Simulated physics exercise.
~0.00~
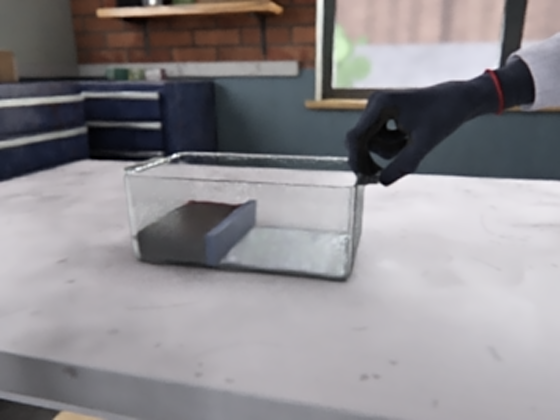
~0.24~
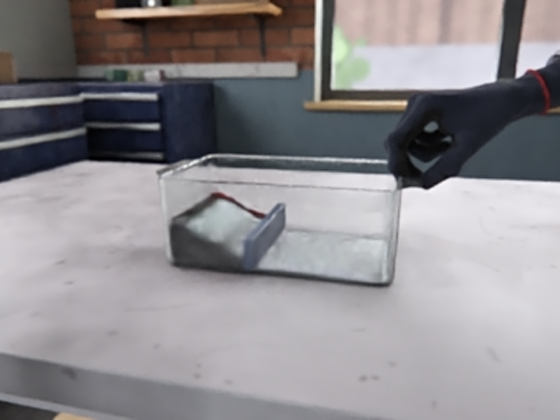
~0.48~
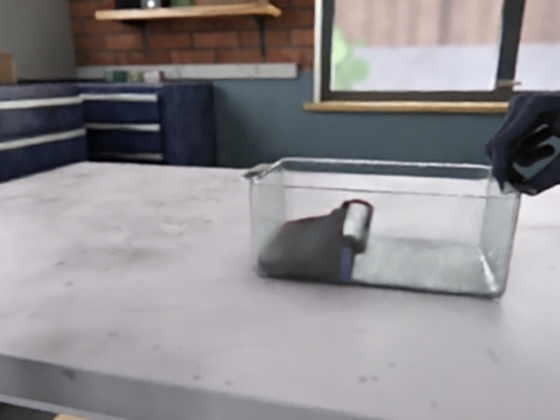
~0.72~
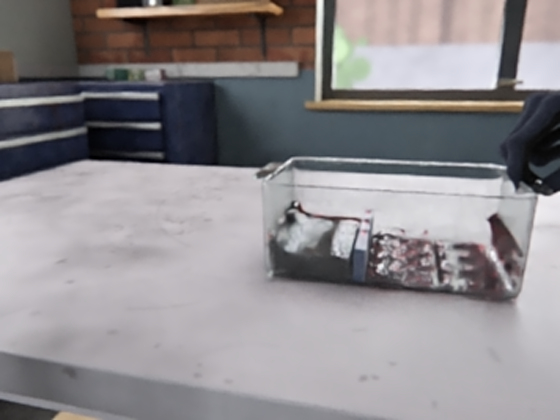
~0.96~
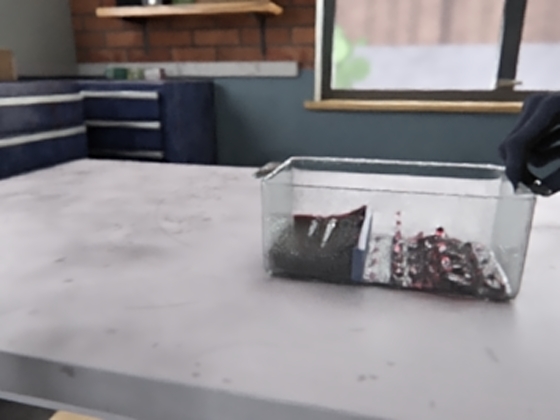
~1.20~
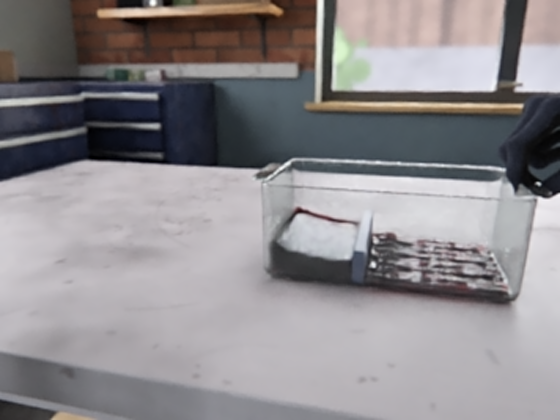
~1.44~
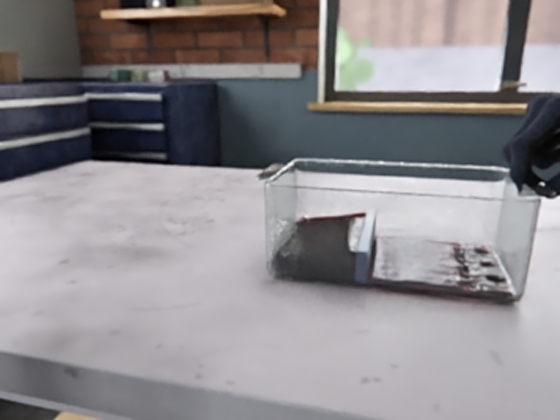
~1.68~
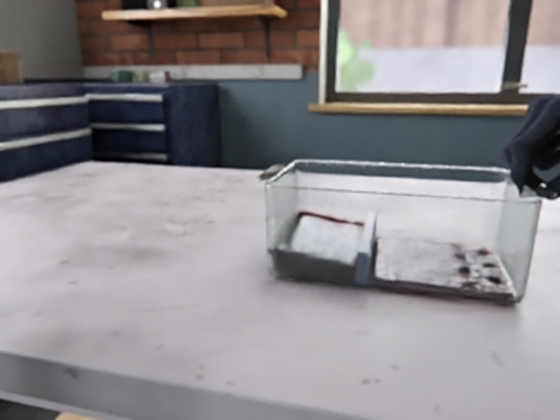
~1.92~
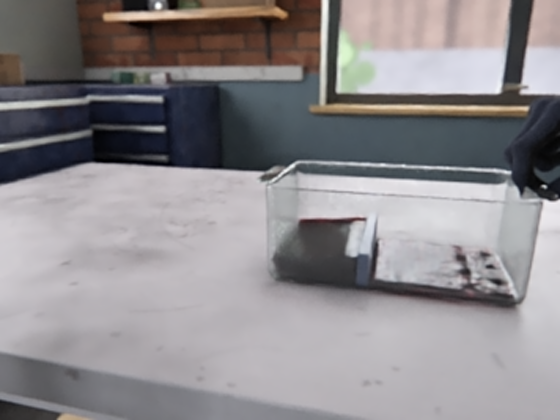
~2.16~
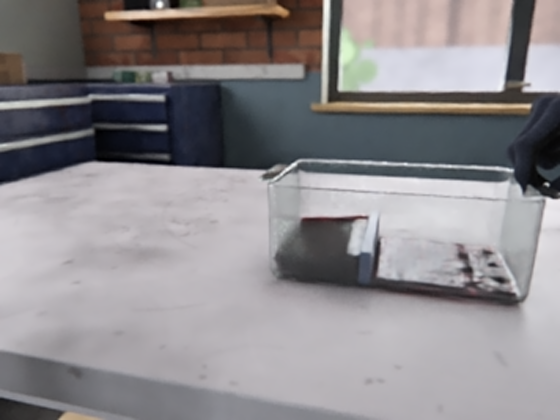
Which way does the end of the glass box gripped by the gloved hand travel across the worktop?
The gripped end of the box moves to the right, drawn along by the gloved hand, and then comes to rest.
The clip shows a dark-gloved hand pulling a divided glass box of dark liquid rightwards across a pale worktop. The liquid tilts in the left part and some surges over the divider, then it settles with a shallow reddish layer on the right and the rest still on the left.
